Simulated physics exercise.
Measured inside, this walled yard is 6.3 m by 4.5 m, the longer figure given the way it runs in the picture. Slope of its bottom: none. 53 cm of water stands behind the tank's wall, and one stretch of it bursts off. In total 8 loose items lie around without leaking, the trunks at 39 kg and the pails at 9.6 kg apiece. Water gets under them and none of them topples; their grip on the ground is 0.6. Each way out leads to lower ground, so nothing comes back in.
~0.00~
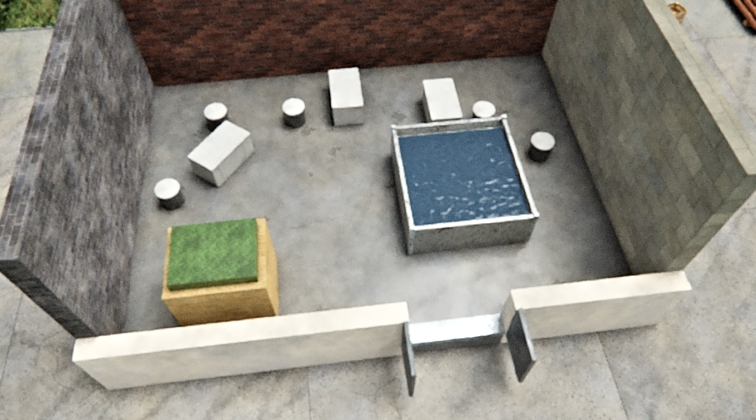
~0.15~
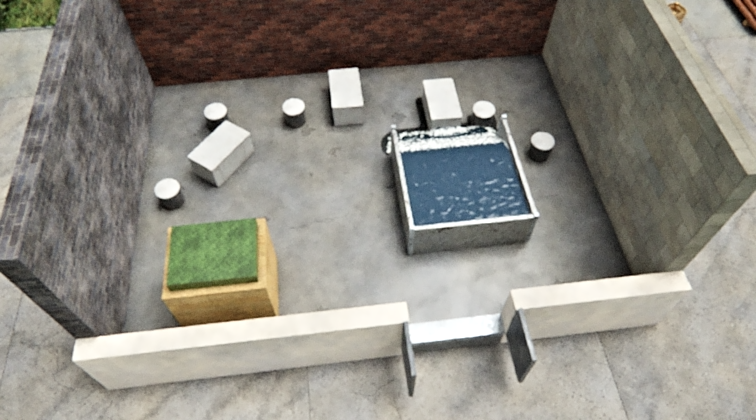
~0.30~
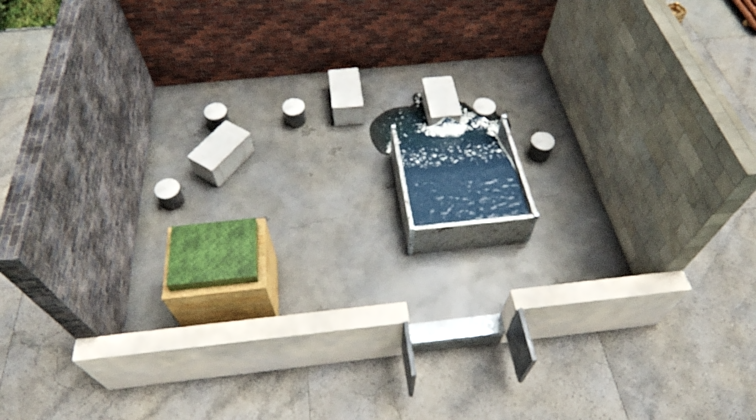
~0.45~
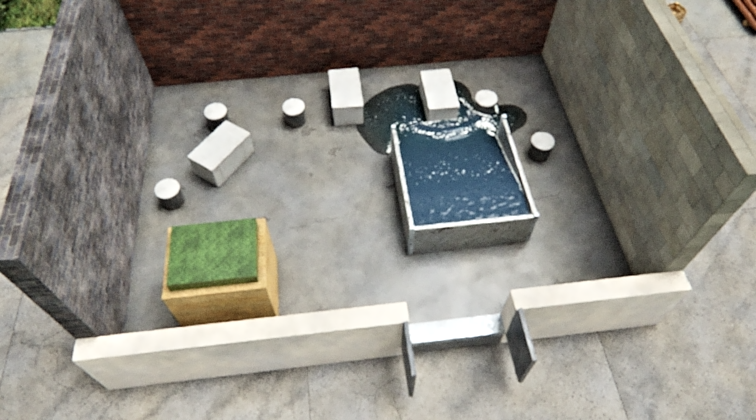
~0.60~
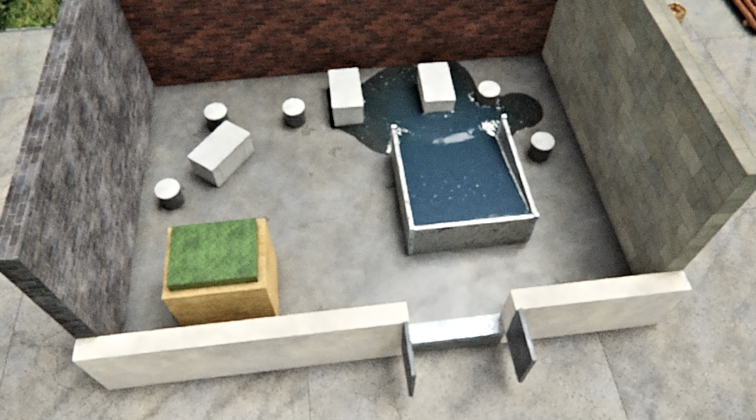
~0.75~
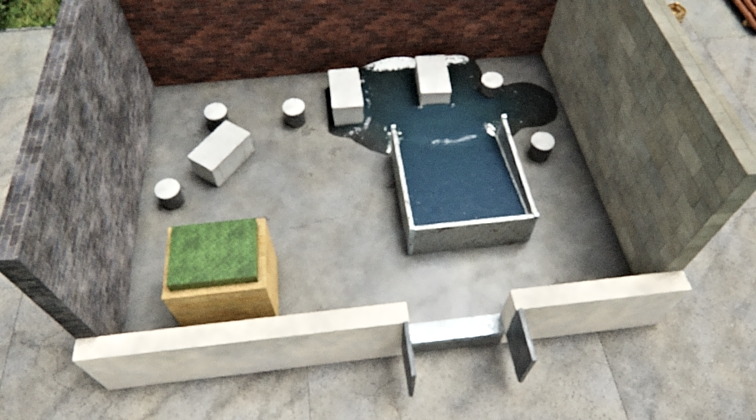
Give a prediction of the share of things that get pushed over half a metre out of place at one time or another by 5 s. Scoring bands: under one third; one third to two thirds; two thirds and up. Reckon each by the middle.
It will be a fair part, a third to two thirds.
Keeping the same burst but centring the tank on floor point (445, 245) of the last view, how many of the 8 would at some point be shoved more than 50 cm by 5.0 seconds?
That gives 5 of them.
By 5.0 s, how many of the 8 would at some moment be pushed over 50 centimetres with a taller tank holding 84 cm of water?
Count: 7.
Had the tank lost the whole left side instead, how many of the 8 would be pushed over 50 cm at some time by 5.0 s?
Then it comes to 3.
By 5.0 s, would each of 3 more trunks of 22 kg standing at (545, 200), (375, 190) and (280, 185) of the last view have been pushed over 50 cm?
Result, in sequence: Above the mark / below the mark / below the mark.
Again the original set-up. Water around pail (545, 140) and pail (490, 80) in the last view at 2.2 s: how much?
About 0 and 26 cm.
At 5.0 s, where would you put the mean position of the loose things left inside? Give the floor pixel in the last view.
Mean floor pixel: About (338, 164).
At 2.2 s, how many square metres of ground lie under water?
About 12.0 m2 is covered.
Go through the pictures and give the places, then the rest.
In the first picture, a pail at (484, 109) rests on the ground; a trunk at (442, 98), on the bottom; water covers 2.4 m2; 0 of 8 have shifted.
In the second picture, a pail at (484, 109), on the bottom; a trunk at (442, 98), on the bottom; 3.1 m2 under water; 0 of 8 have shifted.
In the third picture, a pail at (484, 106), on the bottom, 6 cm from its start; a trunk at (442, 96) rests on the ground, 5 cm from its start; water covers 3.7 m2; 1 of 8 have shifted.
In the fourth picture, a pail at (487, 98), on the bottom, 24 cm from its start; a trunk at (440, 89), on the bottom, 19 cm from its start; water covers 4.7 m2; 2 of 8 have shifted.
In the fifth picture, a pail at (489, 88) rests on the ground, 45 cm from its start; a trunk at (436, 81), on the bottom, 35 cm from its start; water covers 6.0 m2; 2 of 8 have shifted.
In the sixth picture, a pail at (492, 79) rests on the ground, 66 cm from its start; a trunk at (433, 74) rests on the ground, 52 cm from its start; water covers 6.9 m2; 2 of 8 have shifted.
After 1.1 s 2 of 8 are over 50 cm from their spots; 0 afloat.
After 2.2 s 2 of 8 are over 50 cm from their spots; 2 afloat.
After 3.5 s 4 of 8 are over 50 cm from their spots; 1 afloat.
After 5.0 s 4 of 8 are over 50 cm from their spots, and 4 have been at some point; 1 afloat.
